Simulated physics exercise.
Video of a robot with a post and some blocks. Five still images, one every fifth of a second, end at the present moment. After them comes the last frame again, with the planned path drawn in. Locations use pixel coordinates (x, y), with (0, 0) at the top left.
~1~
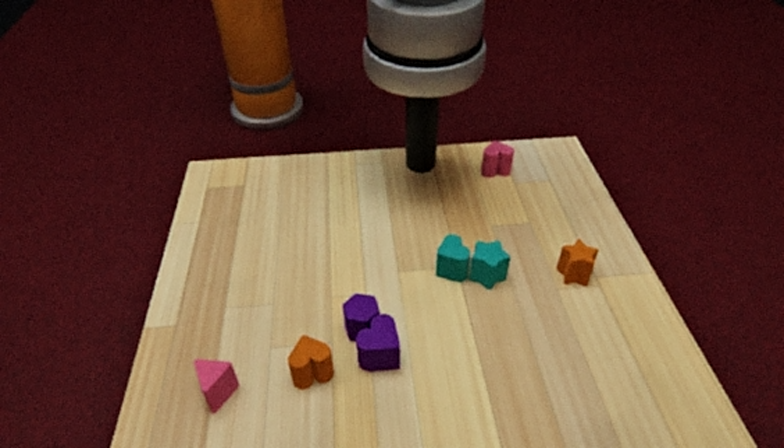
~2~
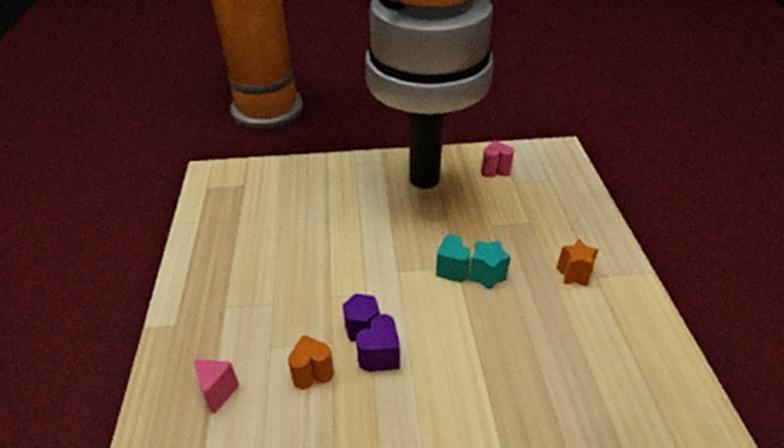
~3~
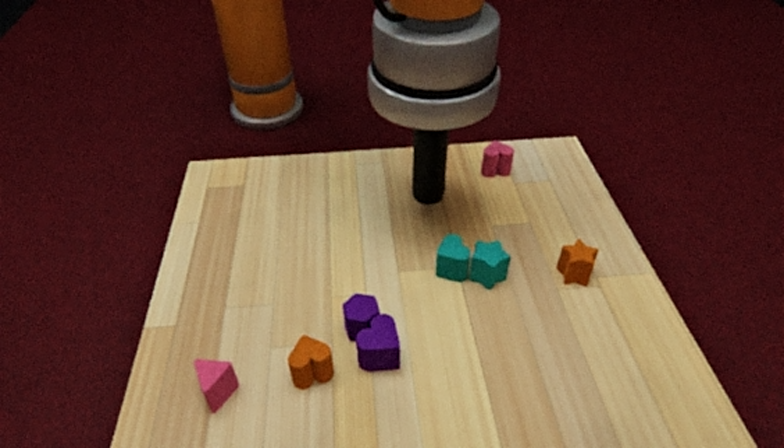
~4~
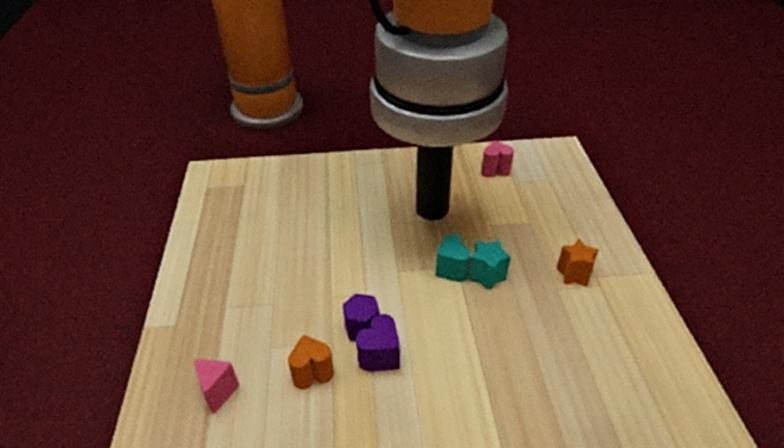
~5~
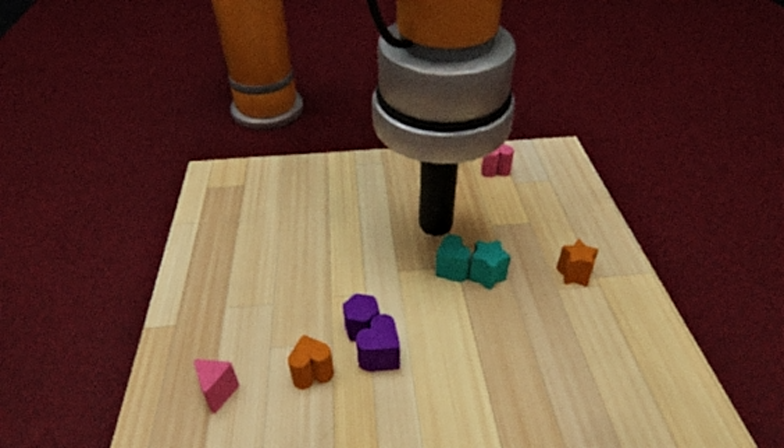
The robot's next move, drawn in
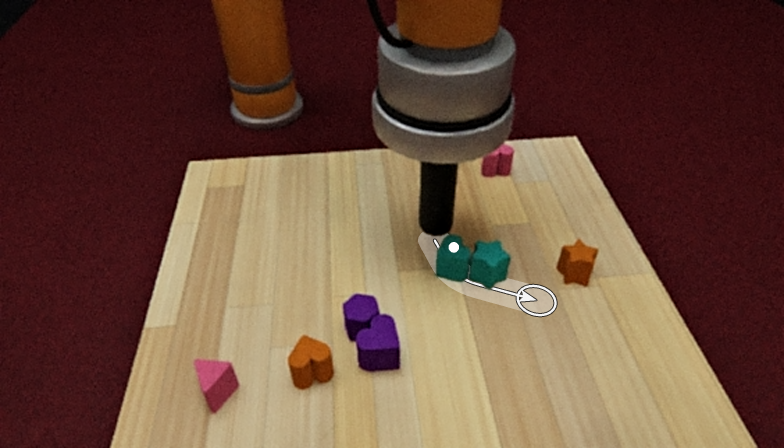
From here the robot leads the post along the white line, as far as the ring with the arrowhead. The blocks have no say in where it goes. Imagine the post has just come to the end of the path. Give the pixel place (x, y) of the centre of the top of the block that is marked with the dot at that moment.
Located at (480, 287).
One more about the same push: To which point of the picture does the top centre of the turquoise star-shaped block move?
Its top centre lands on (565, 261).
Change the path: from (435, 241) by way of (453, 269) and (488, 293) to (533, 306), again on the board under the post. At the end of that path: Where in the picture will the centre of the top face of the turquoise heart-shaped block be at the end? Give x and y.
I'd say the turquoise heart-shaped block ends with its top centre at (482, 293).
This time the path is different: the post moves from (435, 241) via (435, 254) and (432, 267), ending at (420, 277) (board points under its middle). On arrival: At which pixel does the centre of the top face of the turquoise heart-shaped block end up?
I'd expect the centre of its top face to be at (457, 267).
The drawn path runs from (435, 241) via (452, 270) and (491, 288), ending at (536, 300); the dot is on the turquoise heart-shaped block.
On the path given first. One third of the way, post (455, 256); turquoise heart-shaped block (465, 274), turned 20° clockwise.
Two thirds of the way, post (494, 273); turquoise heart-shaped block (480, 287), turned 85° clockwise; turquoise star-shaped block (528, 260), turned 30° anticlockwise.
At the end, post (540, 285); turquoise heart-shaped block (480, 287), turned 85° clockwise; turquoise star-shaped block (565, 261), turned 55° anticlockwise; orange star-shaped block (589, 249).
